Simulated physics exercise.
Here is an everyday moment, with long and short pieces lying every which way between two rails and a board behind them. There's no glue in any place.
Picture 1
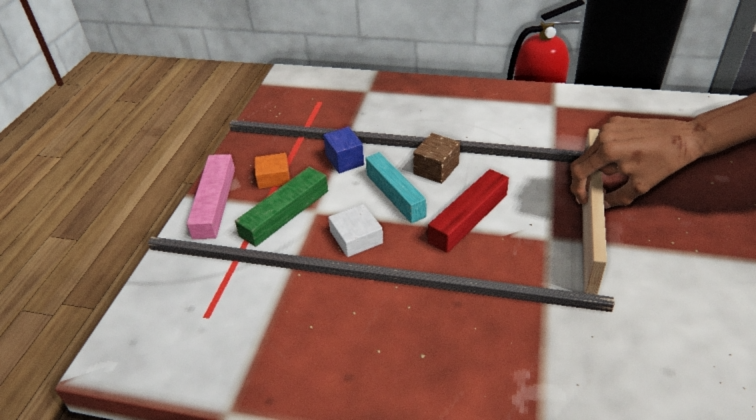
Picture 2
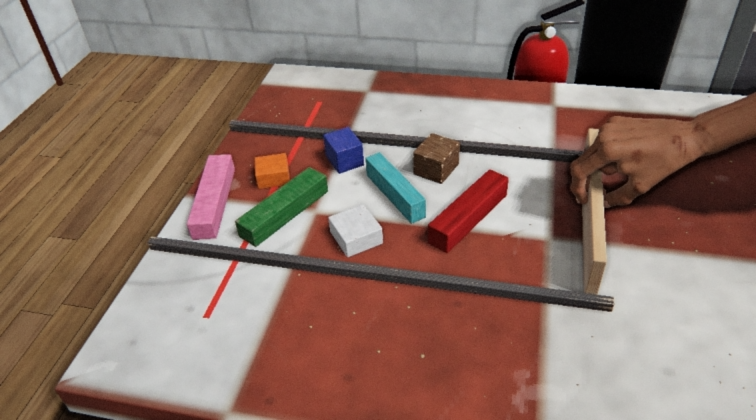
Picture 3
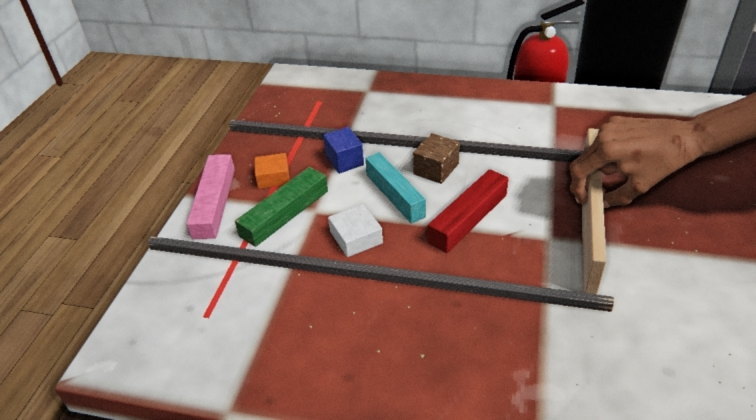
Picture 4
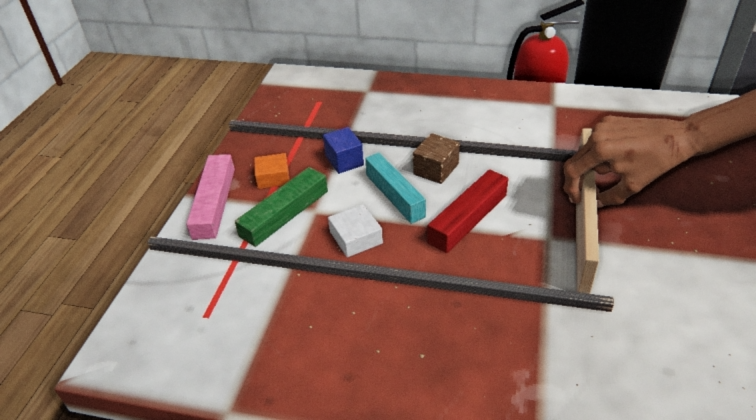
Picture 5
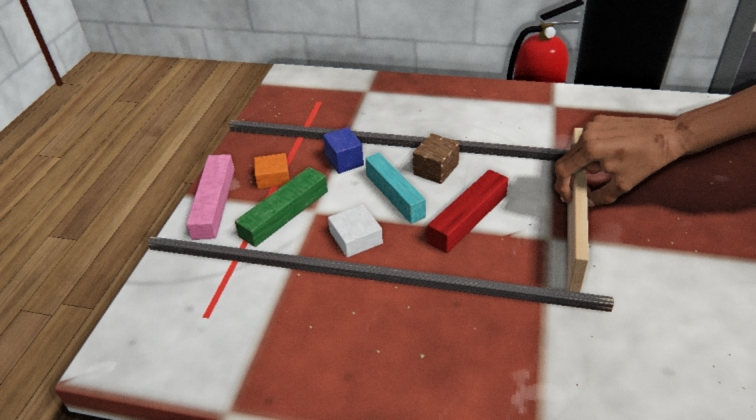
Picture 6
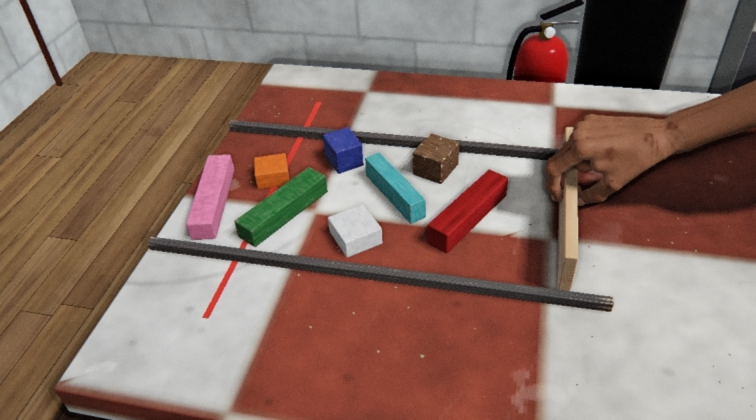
A hand slides a wooden board slightly left between two rails toward scattered, motionless colored blocks.
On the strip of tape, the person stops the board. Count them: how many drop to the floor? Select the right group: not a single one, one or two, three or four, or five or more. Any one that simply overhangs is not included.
Most likely the ones that land below will number fewer than three, yet some.
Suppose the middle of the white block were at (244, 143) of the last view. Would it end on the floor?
From there it drops off.
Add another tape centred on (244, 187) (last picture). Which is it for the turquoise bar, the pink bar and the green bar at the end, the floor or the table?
Turquoise bar: Stays in place; pink bar: Goes down; green bar: Goes down.
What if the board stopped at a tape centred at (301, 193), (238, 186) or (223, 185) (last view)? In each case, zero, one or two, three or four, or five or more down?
Counts for the three tries are none at all, 3 or 4 and five or over.
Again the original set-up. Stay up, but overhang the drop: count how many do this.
The figure is 2.
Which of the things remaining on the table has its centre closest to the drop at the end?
The orange block is the one you want.
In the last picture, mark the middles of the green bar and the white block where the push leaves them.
Final centres, first then second: (190, 201), (204, 228).
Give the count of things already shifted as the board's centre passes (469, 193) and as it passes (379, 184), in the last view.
I count 1 first and 5 after.
Soon after, none off yet; pink bar at rest near (212, 195); orange block at rest near (272, 171); green bar at rest near (283, 205).
Then, none off yet; pink bar moved a little near (195, 194); orange block moved about its own width near (240, 164); green bar moved a little near (229, 204).
At rest, the number that fall off is one or two; fallen, pink bar.
